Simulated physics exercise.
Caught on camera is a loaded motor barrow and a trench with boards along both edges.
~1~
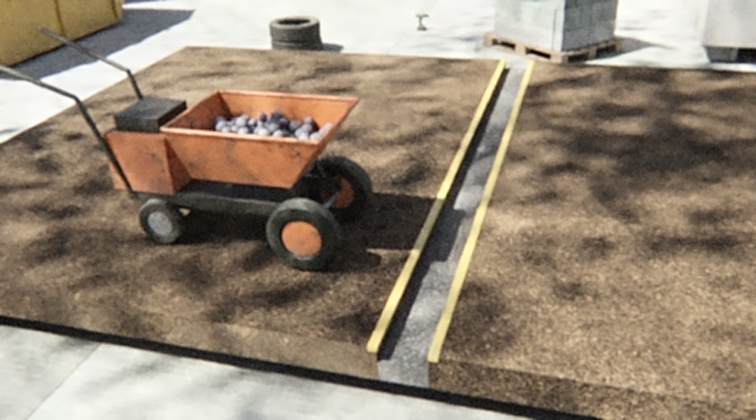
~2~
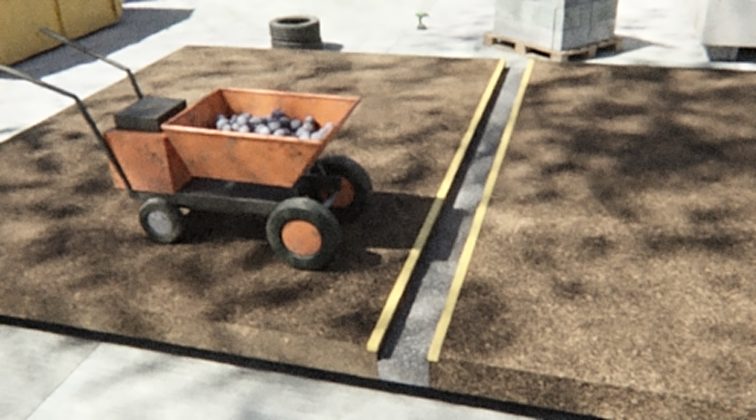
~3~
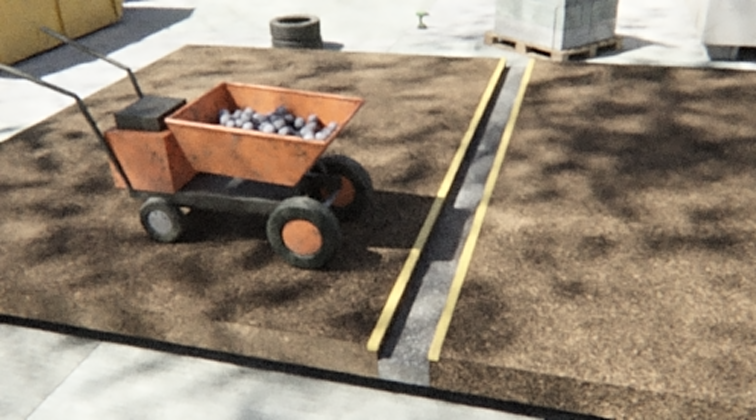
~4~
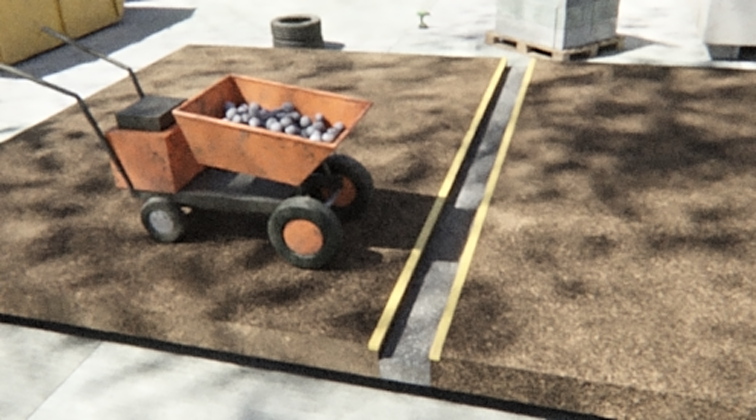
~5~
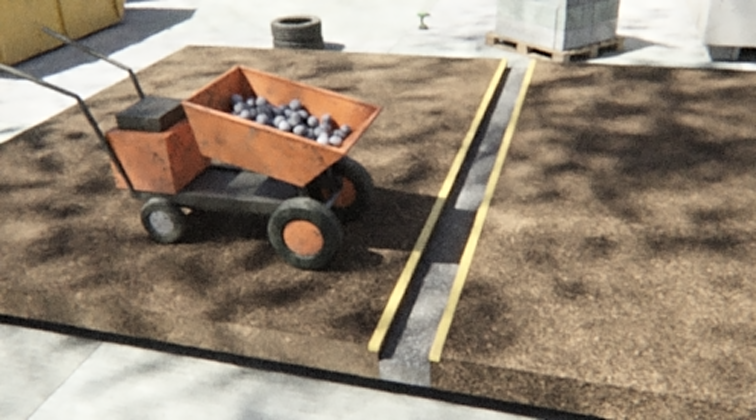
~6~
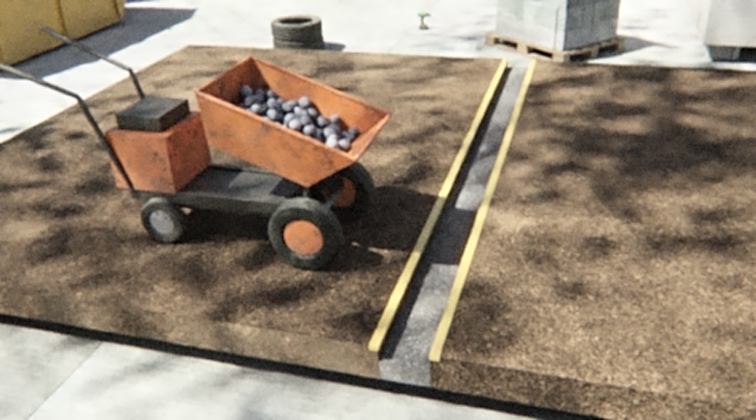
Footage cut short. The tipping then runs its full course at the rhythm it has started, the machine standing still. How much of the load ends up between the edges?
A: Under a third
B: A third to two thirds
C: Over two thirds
The answer is B.
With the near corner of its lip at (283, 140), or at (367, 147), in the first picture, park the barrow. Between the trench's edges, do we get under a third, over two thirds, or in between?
Note - stop 1: The middle third; stop 2: Below one third.
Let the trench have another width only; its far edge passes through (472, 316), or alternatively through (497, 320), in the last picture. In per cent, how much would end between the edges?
The first try gives 80 percent, then the second gives 90 percent.
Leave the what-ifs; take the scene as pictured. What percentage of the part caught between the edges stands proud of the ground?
40 per cent or thereabouts.
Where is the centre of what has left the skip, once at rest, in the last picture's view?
The centre settles at about (457, 252).
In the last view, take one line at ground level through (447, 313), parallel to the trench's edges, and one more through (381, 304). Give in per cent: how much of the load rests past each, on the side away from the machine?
The first comes to 40 %, the second to 100 %.
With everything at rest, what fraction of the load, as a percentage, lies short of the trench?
Share: Near 0 %.
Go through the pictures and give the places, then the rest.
The first frame shows lip of the skip at (319, 143), level; top of the load at (261, 132), round cobbles; first edge of the trench at (391, 306); far edge at (447, 314), the trench under half as wide as the skip, and shallow for its width.
The second frame shows lip of the skip at (320, 143), level; top of the load at (262, 131).
The third frame shows lip of the skip at (326, 144), tipped barely; top of the load at (249, 130).
The fourth frame shows lip of the skip at (335, 147), tipped a little; top of the load at (256, 126).
The fifth frame shows lip of the skip at (345, 153), tipped a little; top of the load at (254, 114).
The sixth frame shows lip of the skip at (356, 160), tipped clearly; top of the load at (254, 113); first edge of the trench at (392, 305); far edge at (449, 313).
Soon, skip tipped steeply; all in the skip.
A while on, skip tipped right over; most in the skip; a small part in or heaped over the trench; a stray few beyond it; a stray few falling.
Towards the end, skip tipped right over; a small part in the skip; about half in or heaped over the trench; about a third beyond it.
Finally, skip tipped right over; a stray few short of the trench; about two thirds in or heaped over the trench; about a third beyond it.
